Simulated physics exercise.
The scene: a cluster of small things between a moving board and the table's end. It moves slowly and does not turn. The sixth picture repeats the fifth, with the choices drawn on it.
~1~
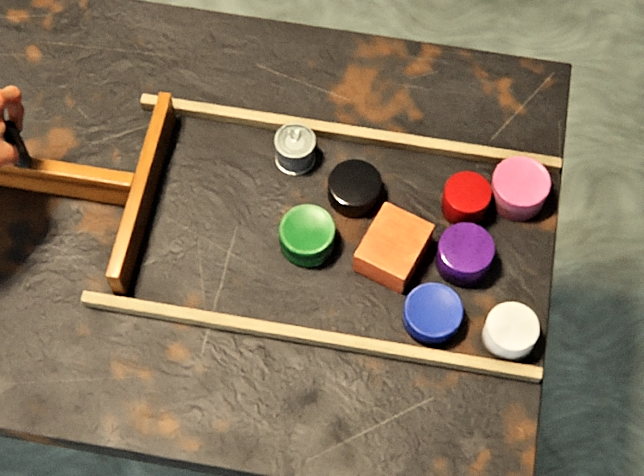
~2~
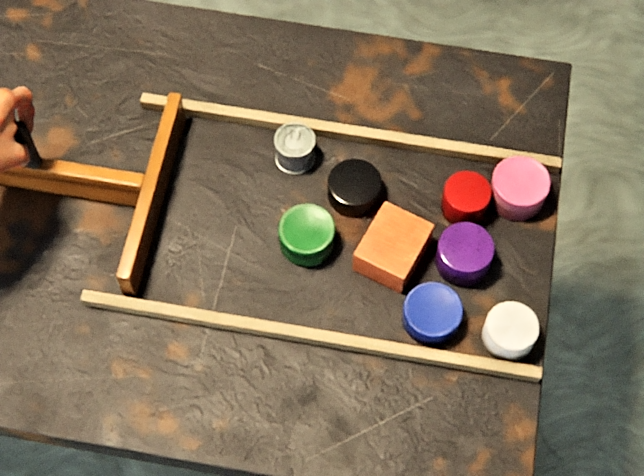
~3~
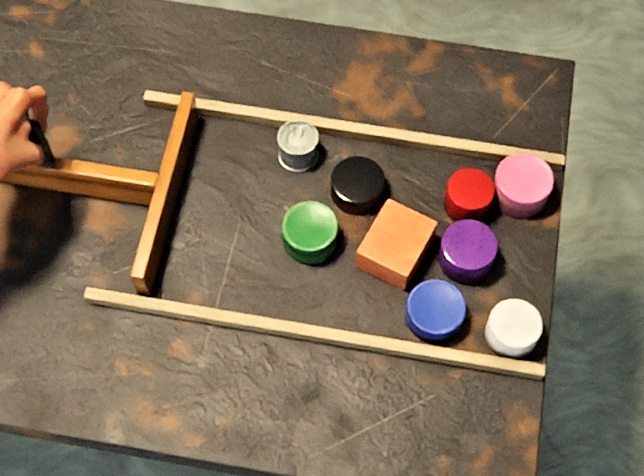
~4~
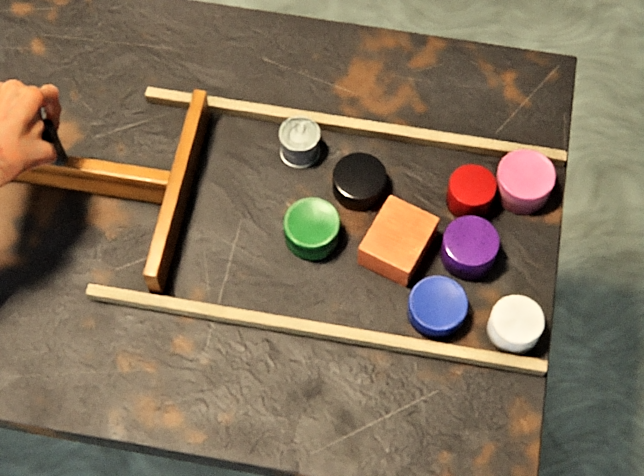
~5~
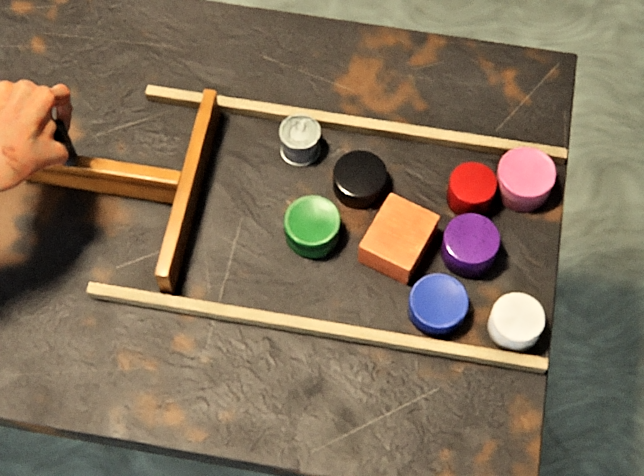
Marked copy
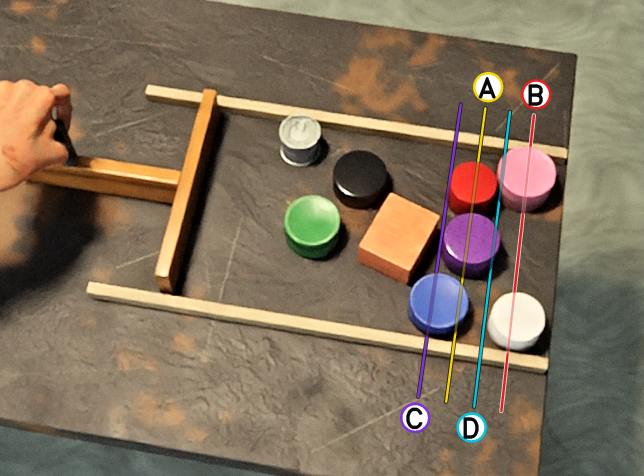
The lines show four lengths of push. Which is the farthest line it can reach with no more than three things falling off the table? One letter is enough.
It can go as far as A.
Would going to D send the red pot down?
Yes.
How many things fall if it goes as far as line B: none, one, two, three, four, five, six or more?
Five.
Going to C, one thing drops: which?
It is the purple pot.
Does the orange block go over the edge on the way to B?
Yes.
On the marked copy, A at (467, 245); B at (519, 254); C at (441, 241); D at (493, 250).
Following A. Soon after the start, board (287, 194); grey tin (328, 145); green jar (318, 229).
Later, board (389, 211); purple pot (531, 247); orange block (475, 248).
In the end, board (466, 223); purple pot over the edge; pink jar over the edge; two fallen.
As for the rest, B drops five; C is within the limit but short; D drops five.
